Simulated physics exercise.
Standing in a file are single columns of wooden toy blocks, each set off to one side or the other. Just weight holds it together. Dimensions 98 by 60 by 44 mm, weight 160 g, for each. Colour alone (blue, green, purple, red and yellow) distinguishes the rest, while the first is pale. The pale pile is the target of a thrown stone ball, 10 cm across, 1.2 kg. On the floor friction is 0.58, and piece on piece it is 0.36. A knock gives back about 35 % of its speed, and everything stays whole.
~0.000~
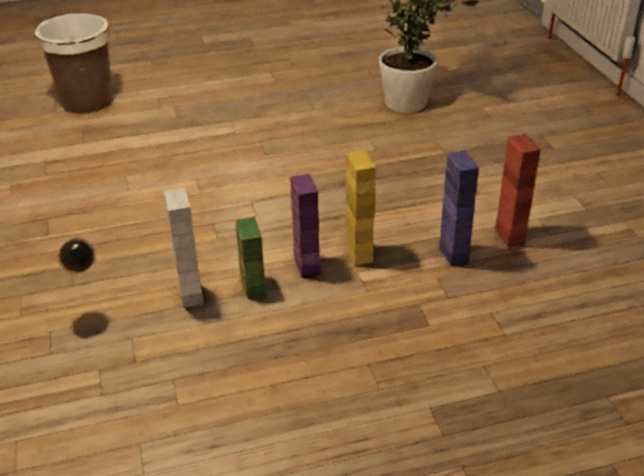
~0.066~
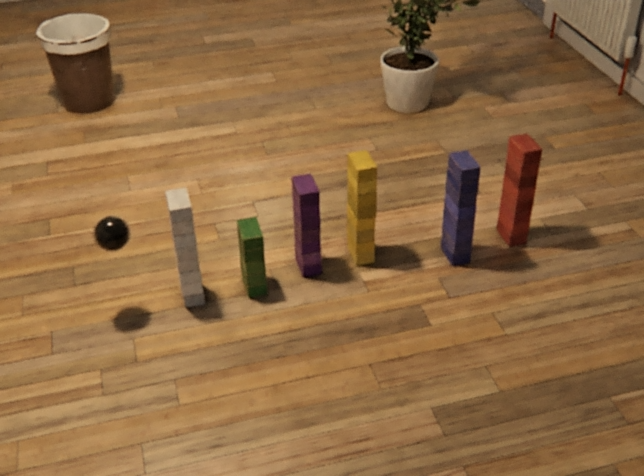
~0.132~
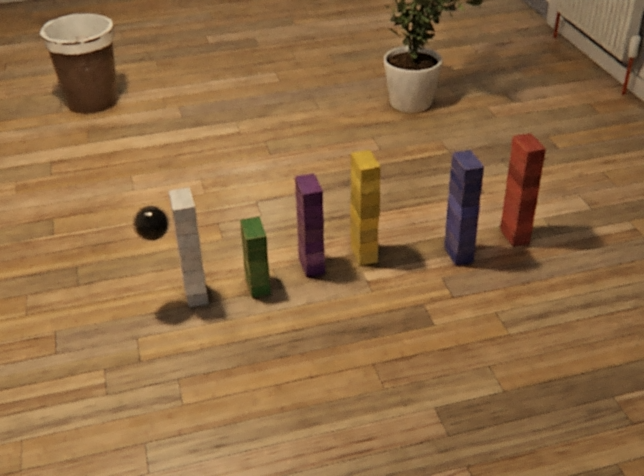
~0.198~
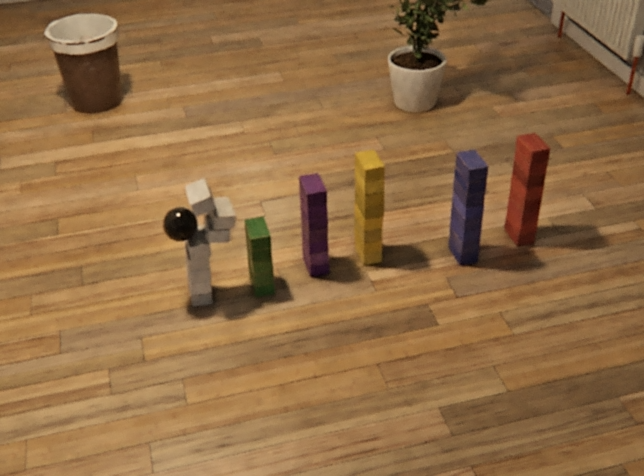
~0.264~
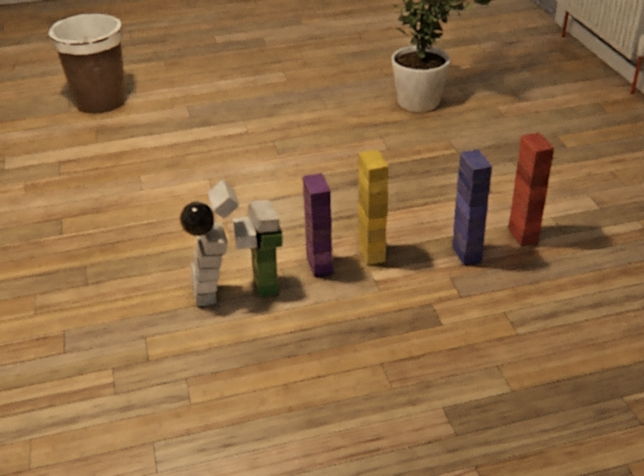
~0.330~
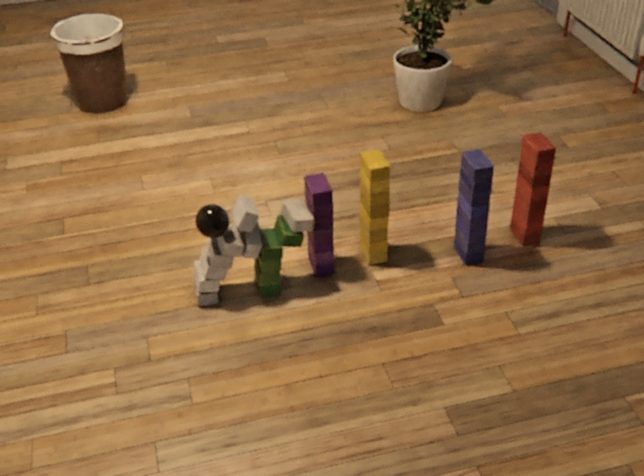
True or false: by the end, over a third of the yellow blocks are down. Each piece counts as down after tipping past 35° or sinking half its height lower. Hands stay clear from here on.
True.
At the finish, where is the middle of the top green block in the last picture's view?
About pixel (397, 294).
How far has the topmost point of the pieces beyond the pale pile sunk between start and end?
By about 23 cm, start to end.
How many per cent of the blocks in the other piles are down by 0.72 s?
By then 15 %.
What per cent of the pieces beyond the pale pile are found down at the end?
That comes to around 90 percent.
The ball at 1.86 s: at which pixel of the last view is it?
(30, 316), roughly.
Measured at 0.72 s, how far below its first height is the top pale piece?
I'd put it at close to 24 cm below where it started.
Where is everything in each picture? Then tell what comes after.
In the first frame (each place is the centre of the face we see best; the camera pans a little), ball (77, 256) 23 cm from contact, 1.9 m/s; top yellow block (361, 160); top red block (524, 142); the others all in place.
In the second frame, ball (112, 234) 13 cm from contact, 1.6 m/s; top yellow block (362, 160).
In the third frame, ball (151, 223) 27 mm from contact, 1.5 m/s; top yellow block (366, 160).
In the fourth frame, ball (181, 224) after contact, 0.8 m/s; top yellow block (370, 159); the others all in place.
In the fifth frame, ball (198, 219) after contact, 0.6 m/s; top yellow block (373, 159); top green block (273, 242) tilted 6°; one has shifted.
In the sixth frame, ball (213, 221) after contact, 0.6 m/s; top yellow block (375, 159); top green block (293, 241) tilted 15°; 3 have shifted.
By 0.72 s, 7 of the pale pile down; none of the 8 yellow blocks down (5 of 36 in all colours); top yellow block tilted 4°; top green block on its side.
By 1.86 s, 7 of the pale pile down; 8 of the 8 yellow blocks down (25 of 36 in all colours); top yellow block 31 cm lower; top green block upside down.
When it is over (3.0 s), 7 of the pale pile down; 8 of the 8 yellow blocks down (33 of 36 in all colours); top yellow block 31 cm lower; top green block upside down. That is 100 per cent. In pixels of the last frame, middles, top yellow block near (588, 202), top green block near (397, 295).
